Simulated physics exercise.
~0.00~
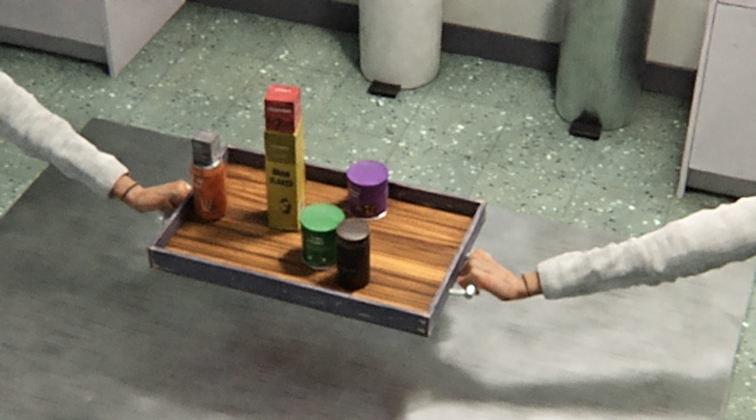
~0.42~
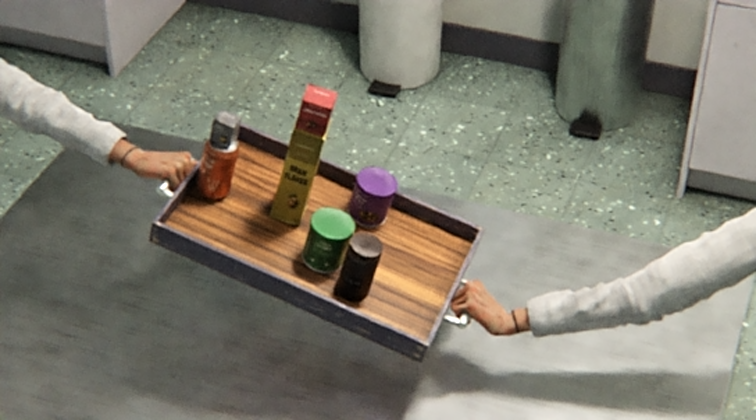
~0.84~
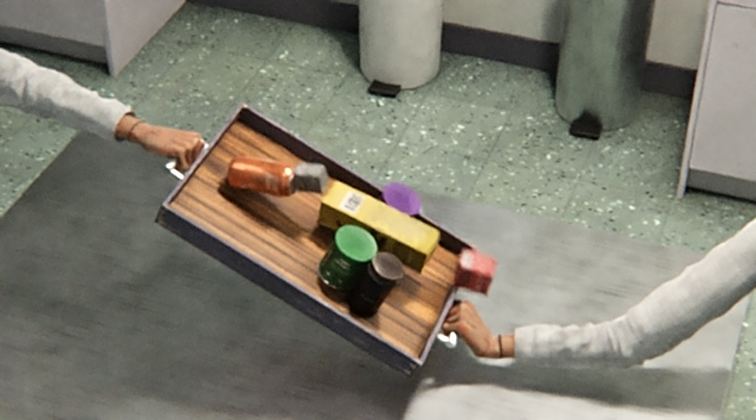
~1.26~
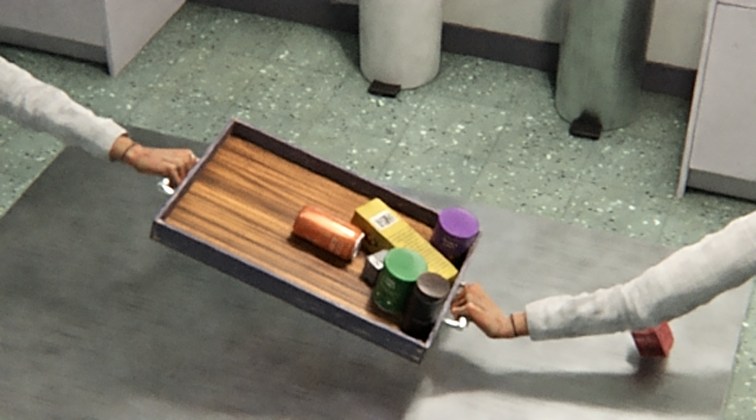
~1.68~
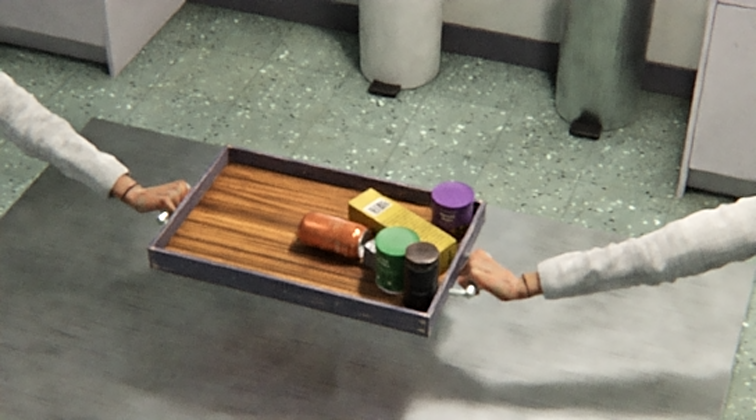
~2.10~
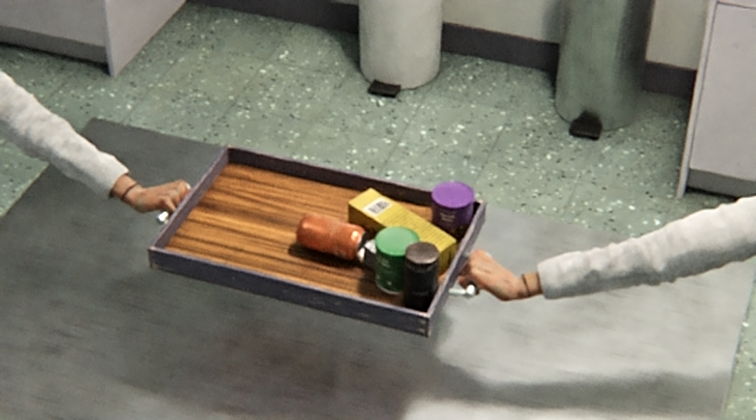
A wooden tray with a dark rim, gripped at either end by white-sleeved hands, is seen from above in a room with a speckled green floor and two bins behind. On it stand an orange can topped by a grey carton, a tall yellow carton topped by a red packet, and purple, green and black containers. The hands tip the right side down, and both stacks topple rightward. The red packet tumbles off the right end while the rest slide that way. The tray levels, leaving both cartons and the can lying down, the three other containers upright near the right end.
